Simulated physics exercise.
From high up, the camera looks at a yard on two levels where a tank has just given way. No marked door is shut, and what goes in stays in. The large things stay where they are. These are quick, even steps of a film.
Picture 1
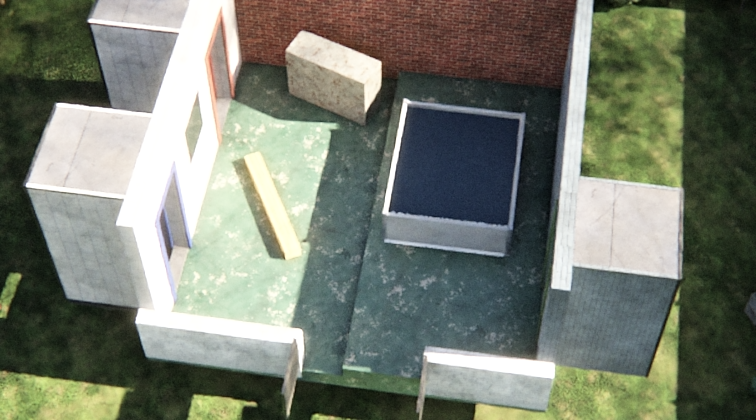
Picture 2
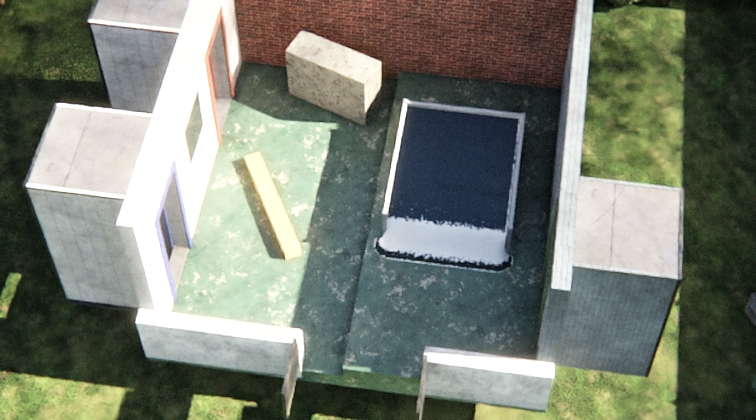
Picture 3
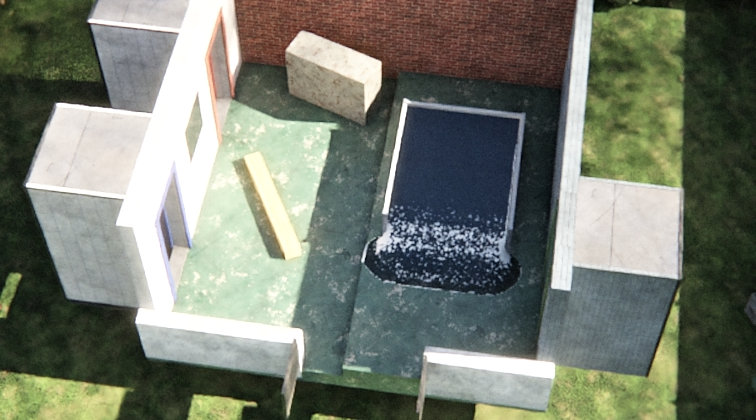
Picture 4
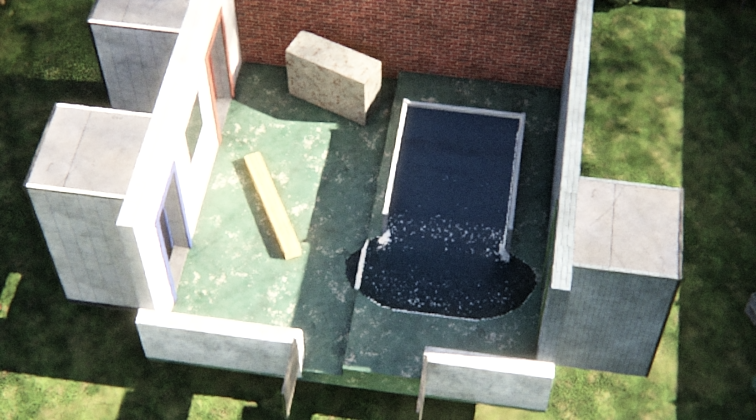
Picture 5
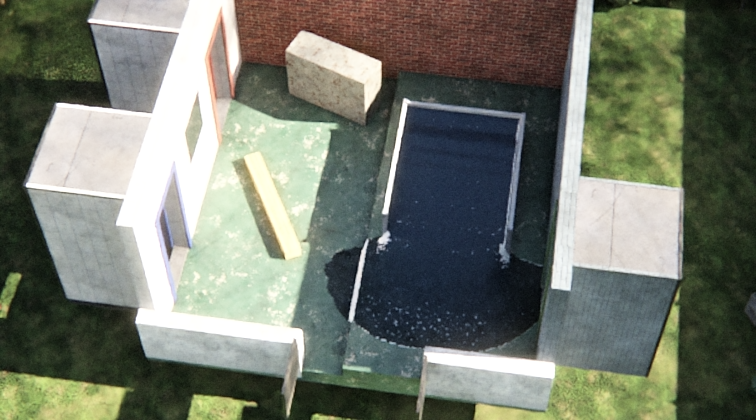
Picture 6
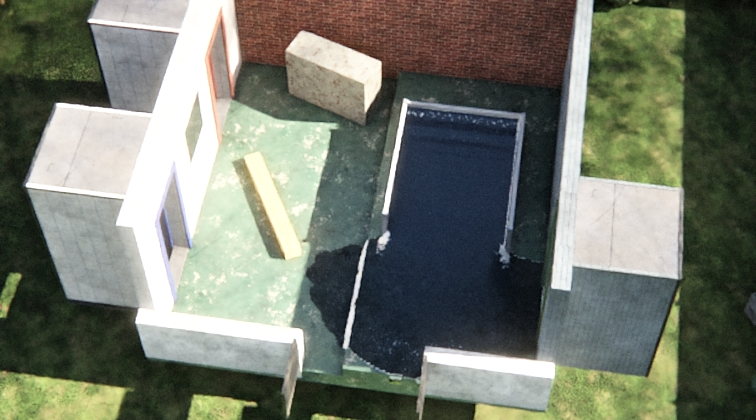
Dark blue water bursts from the tank's front and spreads across the green yard floor.
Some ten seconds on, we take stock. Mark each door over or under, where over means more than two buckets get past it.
Red door - under; blue door - over; green door - over.
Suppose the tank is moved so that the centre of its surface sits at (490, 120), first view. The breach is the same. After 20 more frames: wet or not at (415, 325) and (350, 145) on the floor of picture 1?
Soaked, bone-dry.
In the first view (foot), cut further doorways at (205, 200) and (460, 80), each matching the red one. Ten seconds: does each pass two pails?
Stays within it; stays within it.
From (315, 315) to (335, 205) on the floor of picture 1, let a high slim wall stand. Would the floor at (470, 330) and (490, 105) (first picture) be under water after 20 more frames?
Result by location - first soaked, second parched.
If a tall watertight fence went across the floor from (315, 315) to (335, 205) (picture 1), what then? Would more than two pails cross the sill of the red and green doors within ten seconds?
Red falls short; green exceeds the limit.
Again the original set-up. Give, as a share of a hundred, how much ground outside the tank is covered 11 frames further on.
Some 30 in a hundred.
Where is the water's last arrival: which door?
My pick is the one in red.
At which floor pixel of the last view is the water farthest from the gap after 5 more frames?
Somewhere close to (270, 351).
A moment on, water covers 30 % of the floor; the red door not reached, the blue door not reached, the green door under two buckets in.
Next, water covers 30 % of the floor; the red door not reached, the blue door not reached, the green door over two buckets in.
Then, water covers 40 % of the floor; the red door not reached, the blue door wet at the sill, nothing in, the green door far over two buckets in.
Later, water covers 60 % of the floor; the red door not reached, the blue door under two buckets in, the green door far over two buckets in.
In the end, water covers 80 % of the floor; the red door wet at the sill, nothing in, the blue door over two buckets in, the green door far over two buckets in.
